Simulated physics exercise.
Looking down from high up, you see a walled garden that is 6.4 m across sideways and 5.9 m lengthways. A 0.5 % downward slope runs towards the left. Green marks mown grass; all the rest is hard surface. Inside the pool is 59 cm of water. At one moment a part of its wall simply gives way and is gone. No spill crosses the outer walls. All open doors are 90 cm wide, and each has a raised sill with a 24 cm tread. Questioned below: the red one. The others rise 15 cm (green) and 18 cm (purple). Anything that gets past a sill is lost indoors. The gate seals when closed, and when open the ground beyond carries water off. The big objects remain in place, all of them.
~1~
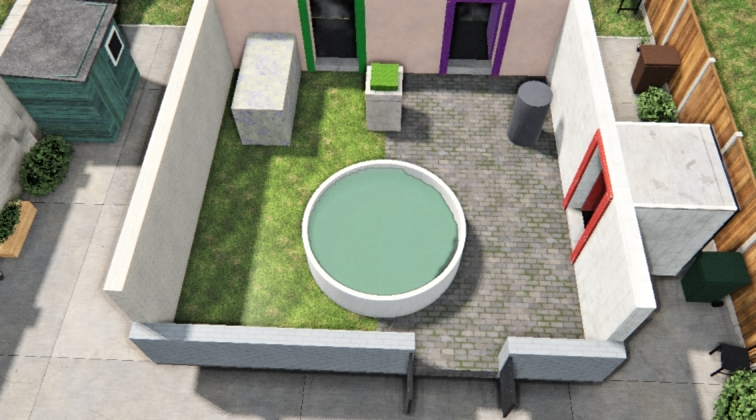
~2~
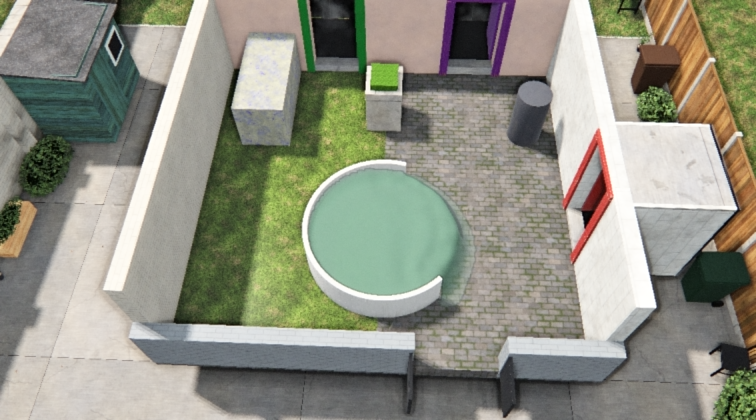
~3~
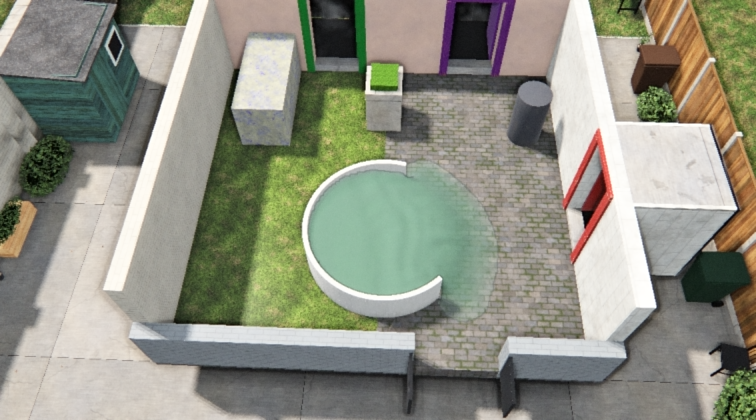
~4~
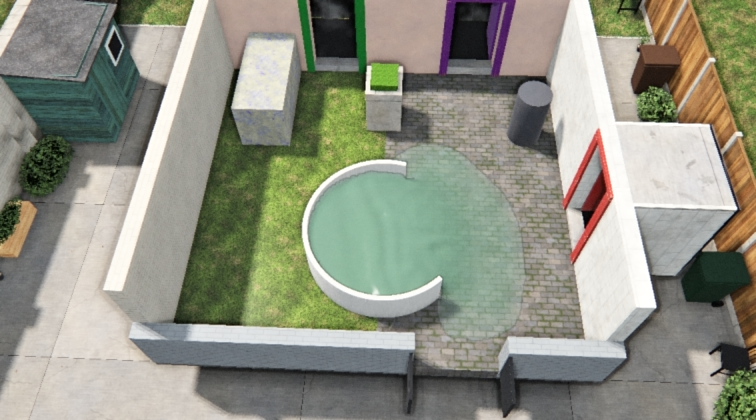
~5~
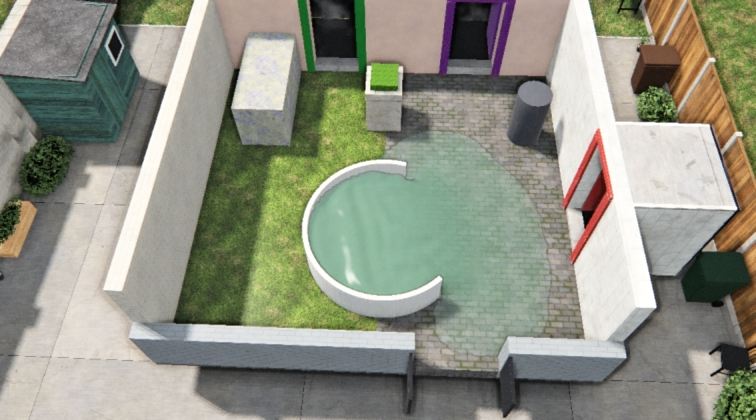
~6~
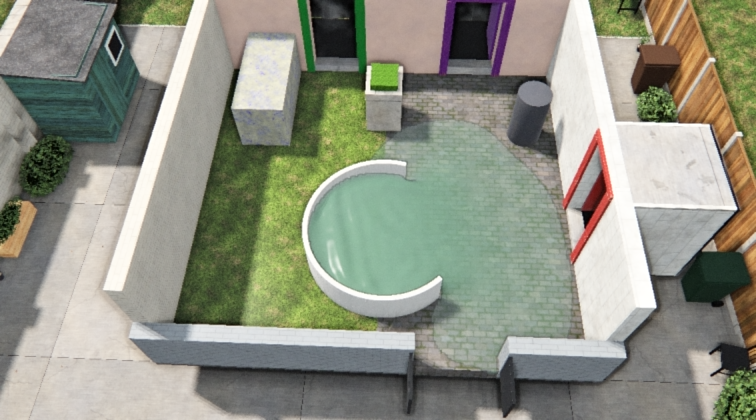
Green water spreading rightward across grey paving in a walled garden after part of a round white pool's wall suddenly vanishes.
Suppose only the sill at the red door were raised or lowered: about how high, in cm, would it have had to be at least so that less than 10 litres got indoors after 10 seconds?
It would have had to be about 29 cm high.
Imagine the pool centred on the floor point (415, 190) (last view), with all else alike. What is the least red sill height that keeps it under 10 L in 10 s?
I'd put it at close to 27 cm.
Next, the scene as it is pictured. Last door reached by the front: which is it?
Answer: Green.
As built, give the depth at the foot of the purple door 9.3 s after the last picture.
It comes to about 5.5 centimetres deep.
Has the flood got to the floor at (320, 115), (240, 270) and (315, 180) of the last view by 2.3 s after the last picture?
Untouched; untouched; untouched.
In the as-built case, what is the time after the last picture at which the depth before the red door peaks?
It peaks around 1.4 s.
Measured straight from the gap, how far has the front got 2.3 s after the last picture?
4.0 m.
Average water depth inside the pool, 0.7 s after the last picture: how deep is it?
About 32 cm.
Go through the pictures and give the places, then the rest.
The pool at (384, 228) is whole and still, 59 cm deep; the red door at (586, 200) is dry, in the first picture.
Water pours out at (455, 226) and has run 0.3 m, to a hidden place; about 7 cm deep outside, 59 cm at the back, in the second picture.
The front is at (480, 310), 0.7 m from the gap at (455, 227); 1.9 m2 of floor is wet, 59 cm left at the back, in the third picture.
The gap is at (454, 228), the front 1.2 m out at (511, 319); the back of the pool holds 59 cm, in the fourth picture.
The front is at (539, 327), 1.6 m from the gap at (454, 228); 6.6 m2 of floor is wet, 59 cm left at the back, in the fifth picture.
The gap is at (454, 229), the front 1.9 m out at (563, 331); the back of the pool holds 53 cm; the red door at (586, 200), 2.0 m from the gap, is still 0.2 m from the nearest water, in the sixth picture.
Then, 0.7 s after the last picture water covers 40 % of the floor, deepest (36 cm) near (581, 347); 24 cm at the red door, 30 litres in over its 8 cm sill.
Then, 2.3 s after the last picture water covers 45 % of the floor, deepest (26 cm) near (561, 208); 24 cm at the red door, 246 litres in over its 8 cm sill.
Then, 9.3 s after the last picture water covers 95 % of the floor, deepest (10 cm) near (185, 279); 4 cm at the red door, 343 litres in over its 8 cm sill.
At the red door as built, the water peaked near 31 cm, 1.3 s after the last picture.
Run again over the same 10 s with other heights there, 28 litres in over 25 cm, 1 litre over 34 cm. The limit of 10 litres is kept from about 29 cm up.
